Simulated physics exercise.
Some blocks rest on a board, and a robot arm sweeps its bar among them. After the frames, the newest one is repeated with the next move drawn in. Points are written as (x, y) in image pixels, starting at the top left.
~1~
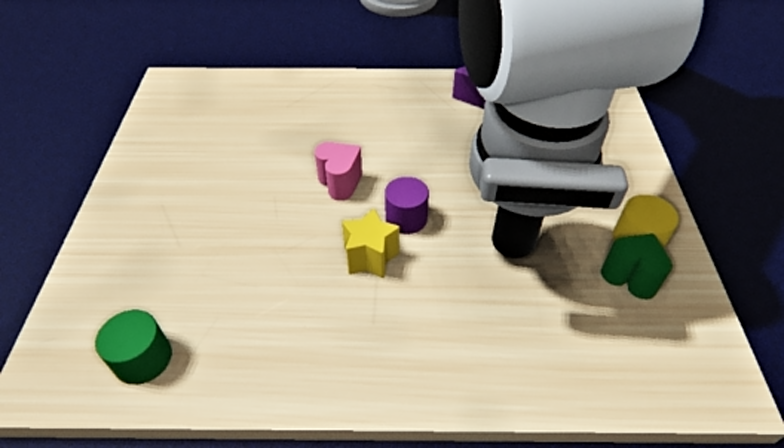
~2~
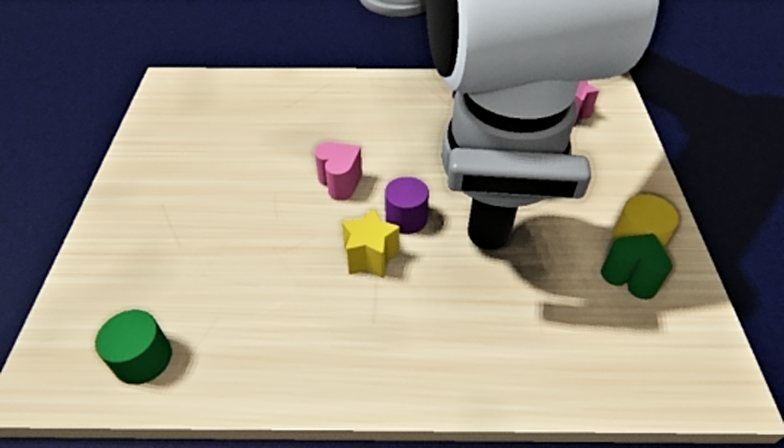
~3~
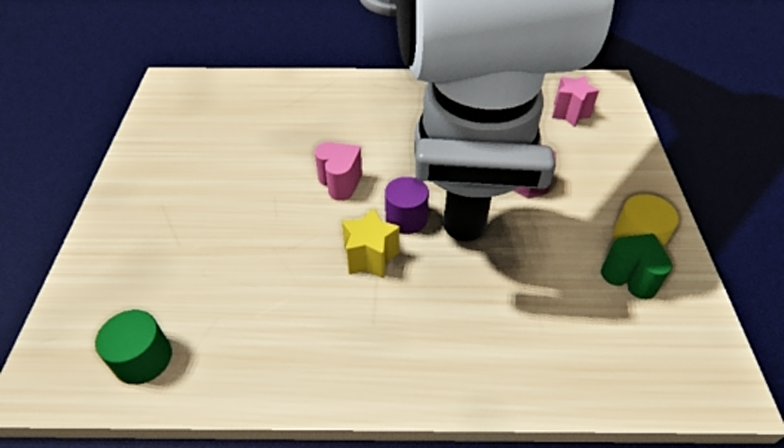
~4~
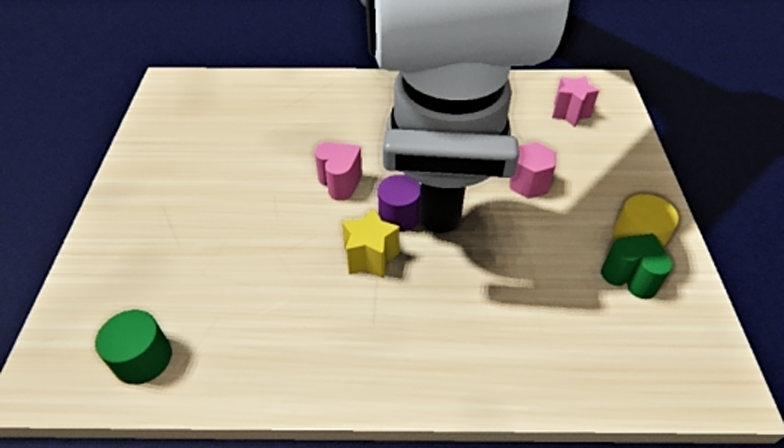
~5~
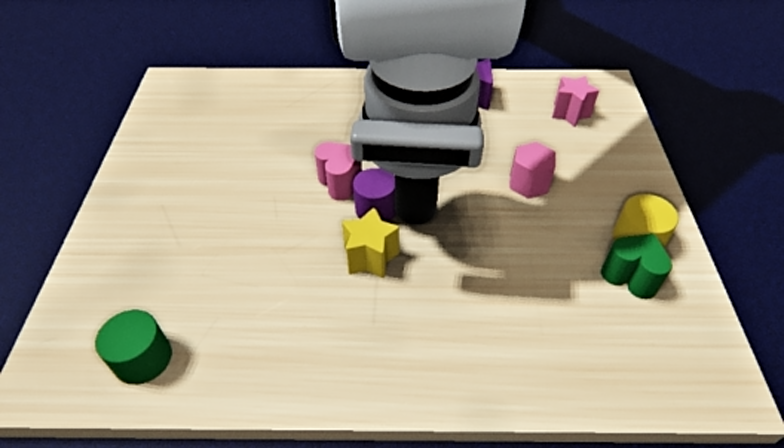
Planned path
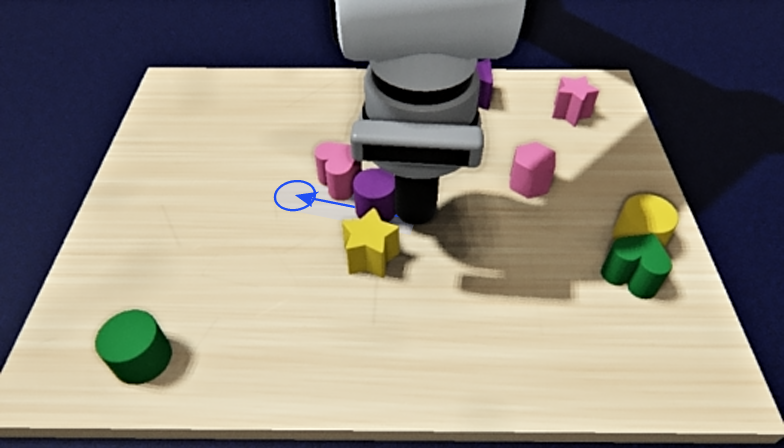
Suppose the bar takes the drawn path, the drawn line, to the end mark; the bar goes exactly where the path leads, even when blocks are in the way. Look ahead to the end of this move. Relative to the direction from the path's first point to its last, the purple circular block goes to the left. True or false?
True - the claim holds.
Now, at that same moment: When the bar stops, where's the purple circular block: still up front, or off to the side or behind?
Carried ahead at the end.
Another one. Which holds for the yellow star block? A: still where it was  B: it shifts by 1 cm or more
My pick is A.
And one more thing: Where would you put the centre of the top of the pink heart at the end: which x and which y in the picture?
The middle of its top is at (312, 143).
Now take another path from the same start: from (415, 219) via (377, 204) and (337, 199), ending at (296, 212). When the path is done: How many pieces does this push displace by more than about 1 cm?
I expect two blocks to be moved by more than 1 cm.
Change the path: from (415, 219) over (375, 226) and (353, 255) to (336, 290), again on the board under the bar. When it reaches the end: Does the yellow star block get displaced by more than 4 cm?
That would be a yes.
The line goes in a line from (415, 219) to (295, 195).
What follows on the original path. One third of the way, bar (373, 202); pink heart (321, 150), turned 55° clockwise; purple circular block (331, 176).
Two thirds of the way, bar (333, 194); pink heart (314, 146), turned 75° clockwise; purple circular block (289, 172).
At the end, bar (293, 186); pink heart (312, 143), turned 85° clockwise; yellow star block unmoved; purple circular block (247, 168).
